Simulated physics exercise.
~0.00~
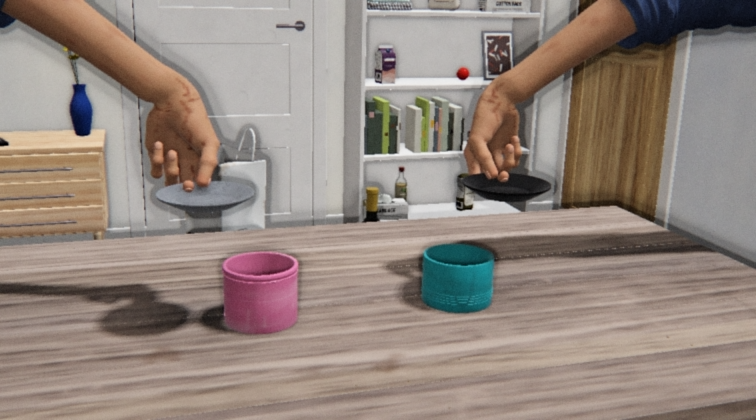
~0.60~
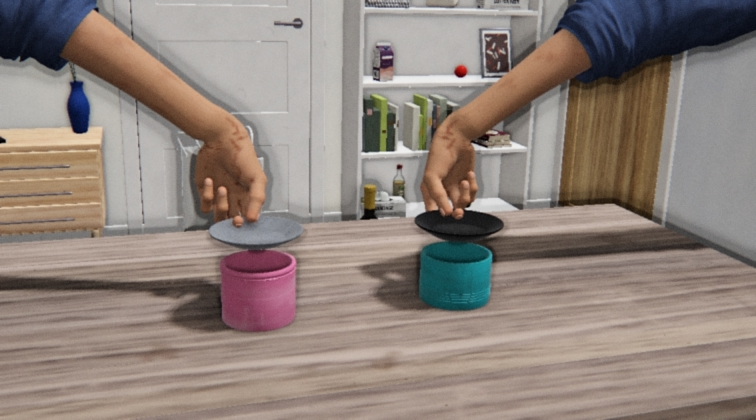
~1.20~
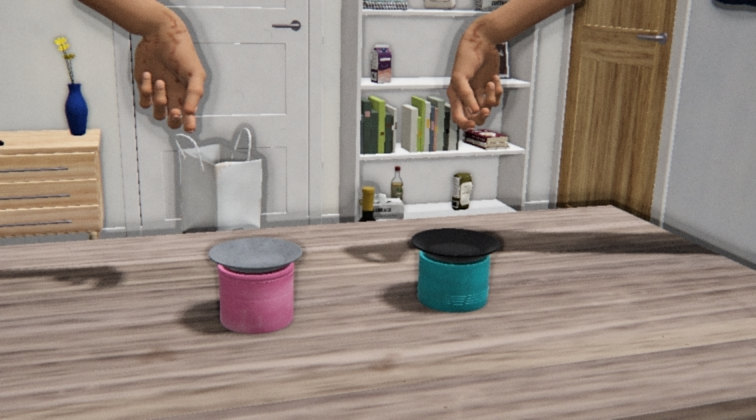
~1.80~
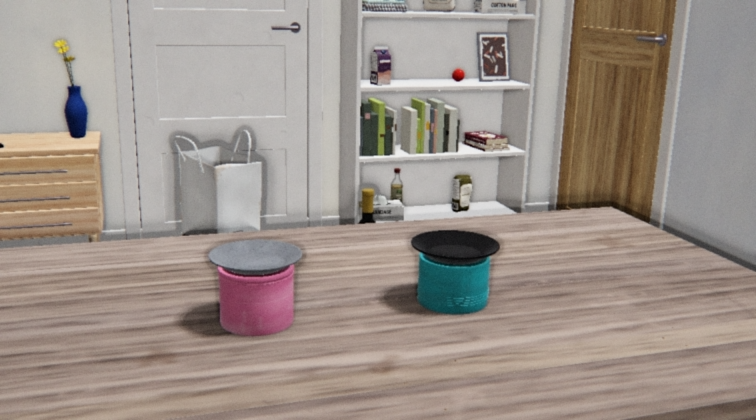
Two hands lowering a grey saucer onto a pink pot and a black saucer onto a teal one, then withdrawing, both saucers resting on the rims.
